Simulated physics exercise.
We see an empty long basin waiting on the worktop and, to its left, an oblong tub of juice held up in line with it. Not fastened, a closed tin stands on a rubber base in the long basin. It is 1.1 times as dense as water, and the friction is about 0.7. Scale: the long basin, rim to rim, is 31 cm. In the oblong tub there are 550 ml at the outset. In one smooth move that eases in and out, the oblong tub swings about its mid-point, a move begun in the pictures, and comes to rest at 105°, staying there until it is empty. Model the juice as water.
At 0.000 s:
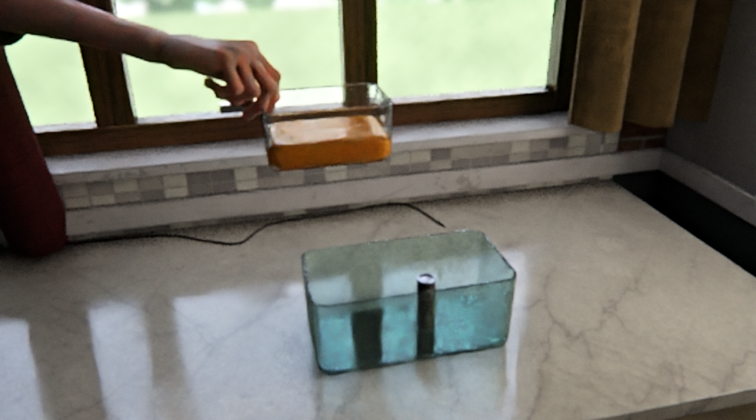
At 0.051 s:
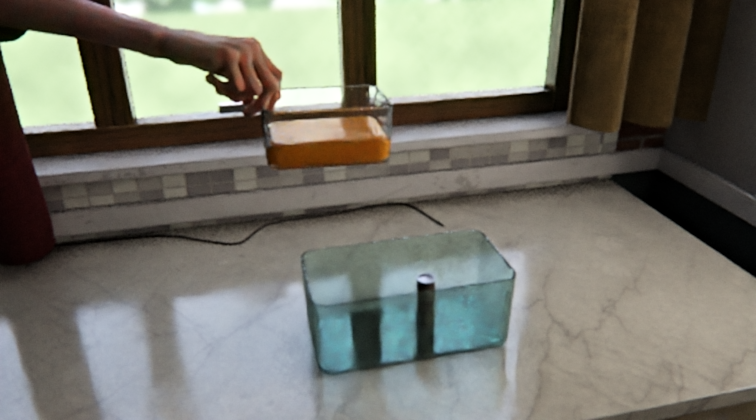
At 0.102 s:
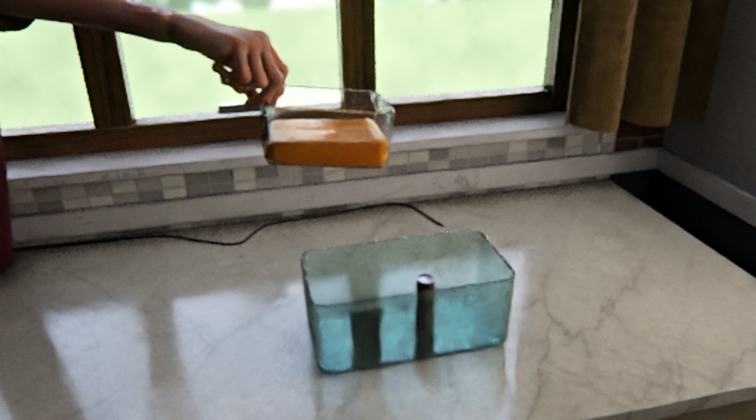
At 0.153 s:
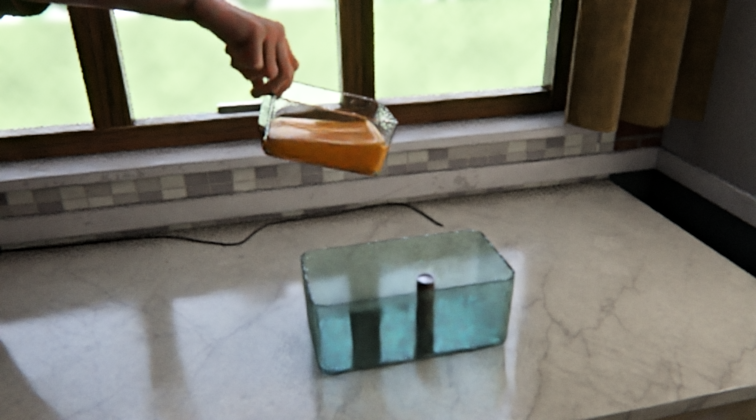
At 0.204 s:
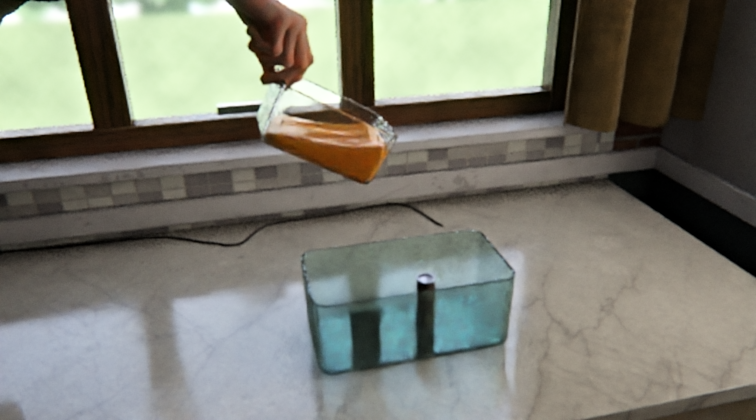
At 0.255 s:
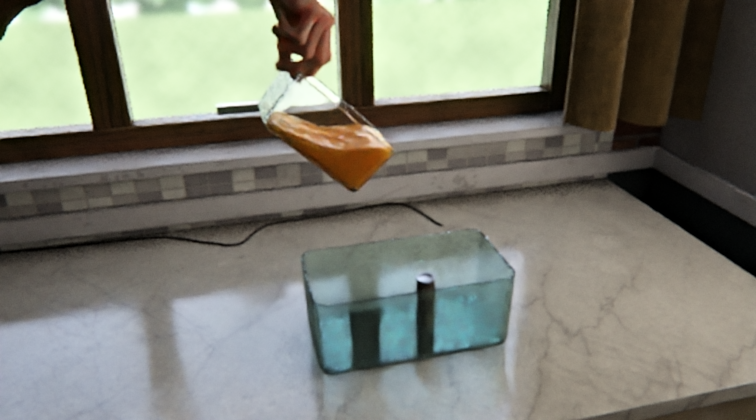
At first, a hand holds a clear oblong tub of orange juice level above and to the left of a long bluish basin, where a closed tin stands upright. Then the tub tilts steadily, its right end dipping toward the basin, while the juice shifts to the lowered end and the basin stays still.
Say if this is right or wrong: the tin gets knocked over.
Wrong, it stays standing.
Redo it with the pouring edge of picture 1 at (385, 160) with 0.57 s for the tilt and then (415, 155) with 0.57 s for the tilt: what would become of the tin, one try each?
In the first try it comes down; in the second it remains standing.
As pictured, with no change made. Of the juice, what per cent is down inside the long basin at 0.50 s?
Around 12%.
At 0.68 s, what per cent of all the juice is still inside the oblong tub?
I'd say some 4 per cent remains.
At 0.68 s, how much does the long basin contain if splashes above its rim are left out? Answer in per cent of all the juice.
Value: Approx. 88 %.
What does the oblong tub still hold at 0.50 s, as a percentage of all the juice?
Fraction remaining: Approx. 16 per cent.
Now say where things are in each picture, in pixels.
In the first picture, tilt 0°; pouring edge (384, 95); surface from (266, 134) to (381, 124); the long basin's rim runs from (307, 279) to (499, 253); the tin's top is at (426, 280).
In the second picture, tilt 2°; pouring edge (385, 97); surface from (266, 134) to (380, 125).
In the third picture, tilt 8°; pouring edge (386, 103); surface from (265, 132) to (380, 127).
In the fourth picture, tilt 18°; pouring edge (388, 114); surface from (263, 127) to (380, 130).
In the fifth picture, tilt 30°; pouring edge (388, 127); surface from (261, 123) to (381, 133).
In the sixth picture, tilt 44°; pouring edge (385, 142); surface from (264, 114) to (384, 135).
After 0.50 s the tilt is 101° and 15 per cent is still to pour; the tin stands where it began.
After 0.68 s the tilt is 105° and 4 per cent is still to pour; the tin stands 1 cm from where it began.
After 0.87 s the tilt is 105° and 0 per cent is still to pour; the tin stands 1 cm from where it began.
After 1.07 s the tilt is 105° and 0 per cent is still to pour; the tin stands 1 cm from where it began.
In the end the tin stands where it began.
